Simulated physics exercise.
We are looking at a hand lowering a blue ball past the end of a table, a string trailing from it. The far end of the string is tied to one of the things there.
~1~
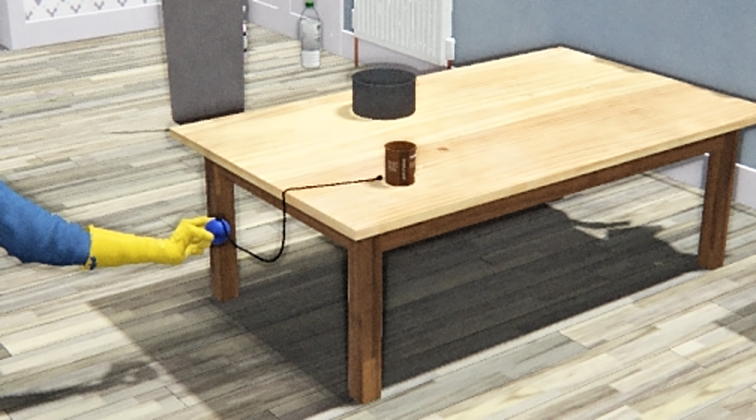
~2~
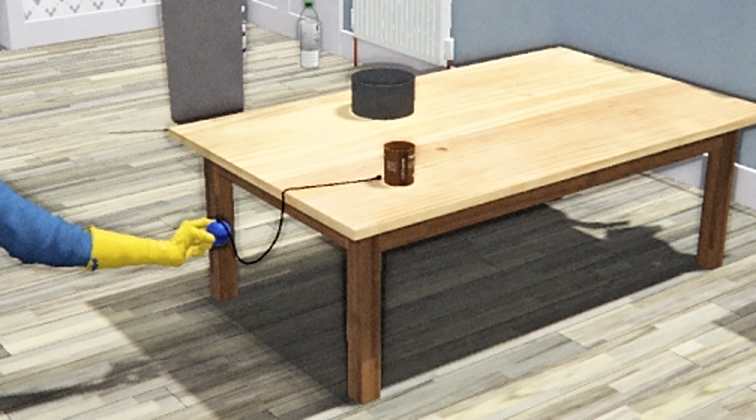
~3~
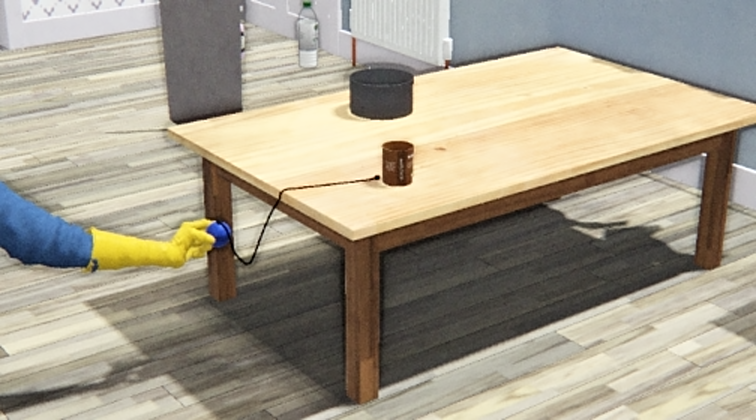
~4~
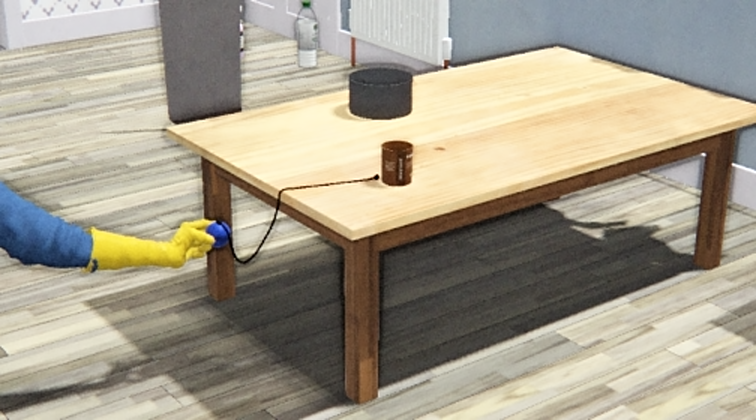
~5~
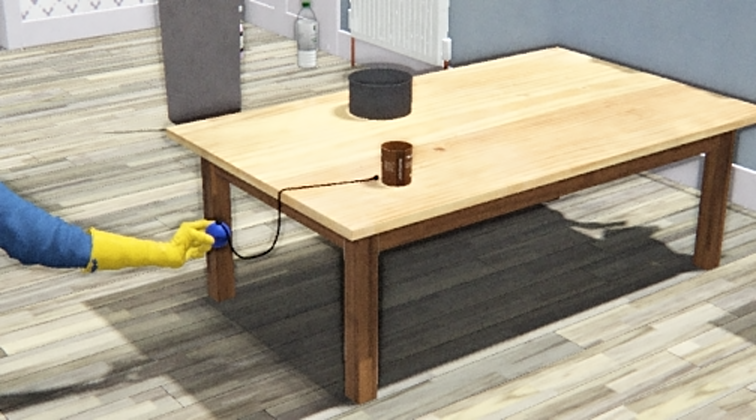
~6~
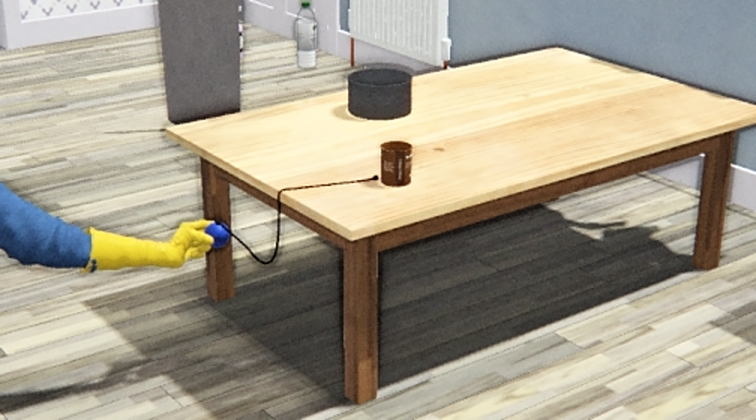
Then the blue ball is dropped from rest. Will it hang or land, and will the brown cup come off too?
As it turns out, the blue ball reaches the floor. The brown cup gets pulled over the edge.
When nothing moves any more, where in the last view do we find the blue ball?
Near (242, 345).
Then, 0.46 s past the final frame, ball on the floor near (240, 356); pot still; cup over the edge.
Then, 0.80 s past the final frame, ball on the floor near (243, 351); pot still; cup down on the floor.
When it is over, ball on the floor near (242, 344); pot still; cup down on the floor. The blue ball lands on the floor and the brown cup follows it down.
